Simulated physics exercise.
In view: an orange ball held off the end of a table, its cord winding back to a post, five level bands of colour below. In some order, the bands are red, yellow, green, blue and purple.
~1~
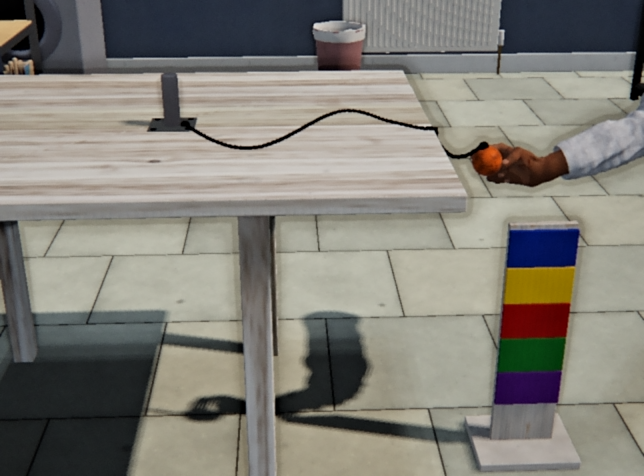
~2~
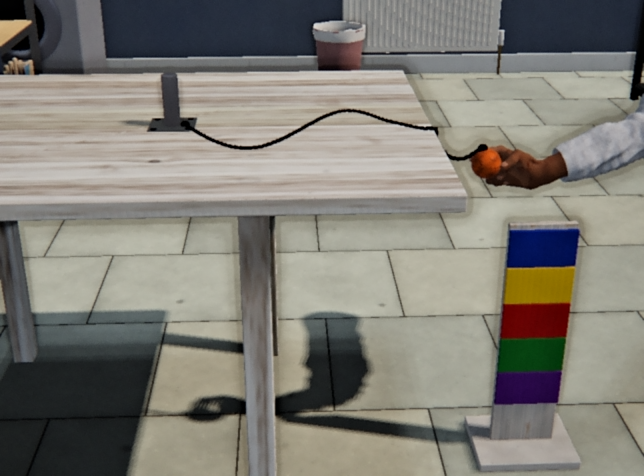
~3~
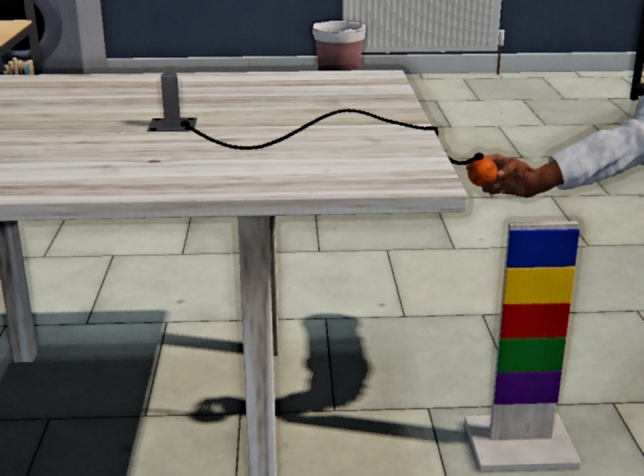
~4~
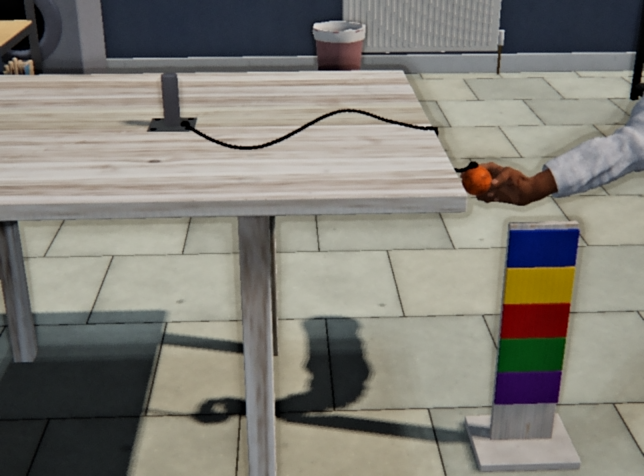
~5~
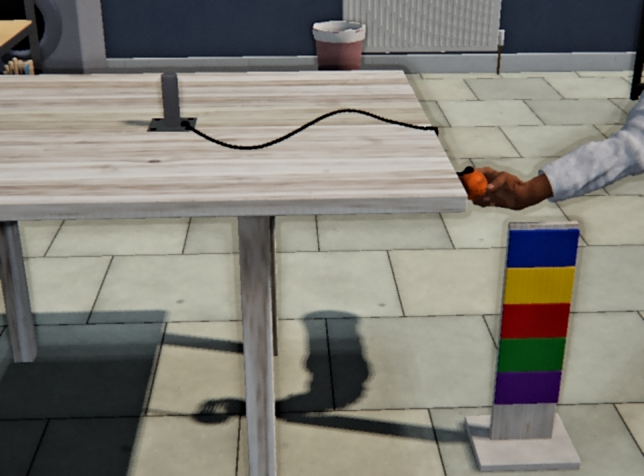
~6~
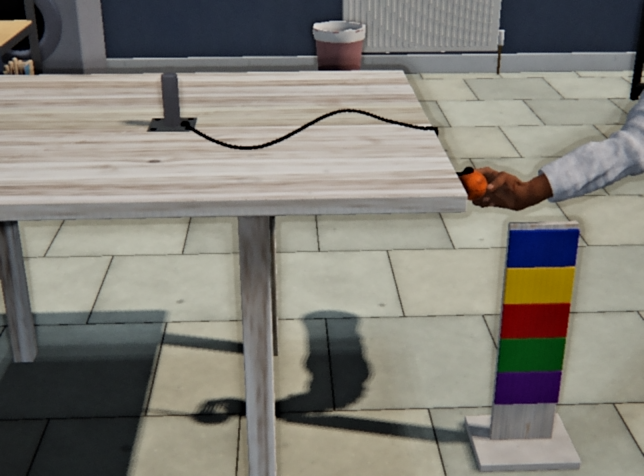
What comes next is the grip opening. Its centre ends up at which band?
At the red one.
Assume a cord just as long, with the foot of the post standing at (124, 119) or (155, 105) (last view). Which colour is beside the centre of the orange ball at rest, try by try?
For the first it would be yellow, for the second yellow.
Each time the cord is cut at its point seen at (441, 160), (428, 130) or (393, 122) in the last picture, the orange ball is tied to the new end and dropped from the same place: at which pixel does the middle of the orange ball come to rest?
First (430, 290), then (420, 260), then (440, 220).
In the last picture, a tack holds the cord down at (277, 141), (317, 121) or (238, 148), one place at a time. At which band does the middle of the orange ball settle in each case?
Answer: Yellow, blue and yellow, in that order.
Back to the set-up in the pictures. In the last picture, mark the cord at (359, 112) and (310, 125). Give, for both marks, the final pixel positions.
In that view they reach (435, 164) and (387, 130).
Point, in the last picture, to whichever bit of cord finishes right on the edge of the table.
It's the piece you see at (337, 113).
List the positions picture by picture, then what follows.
Orange ball (487, 161); blue (544, 250); yellow (540, 287); red (536, 322); green (532, 356); purple (528, 389), in the first frame.
Orange ball (486, 164); cord through (202, 135) (261, 147) (306, 126) (359, 112) (415, 127), in the second frame.
Orange ball (482, 172), in the third frame.
Orange ball (477, 181); cord through (202, 135) (261, 147) (306, 126) (359, 112) (415, 127), in the fourth frame.
Orange ball (473, 185), in the fifth frame.
Orange ball (472, 186); cord through (202, 135) (261, 147) (306, 126) (359, 112) (415, 127), in the sixth frame.
A little later, ball near (438, 308); level with red.
Next, ball near (423, 323); level with red.
When it is over, ball near (430, 324); level with red. The red one.
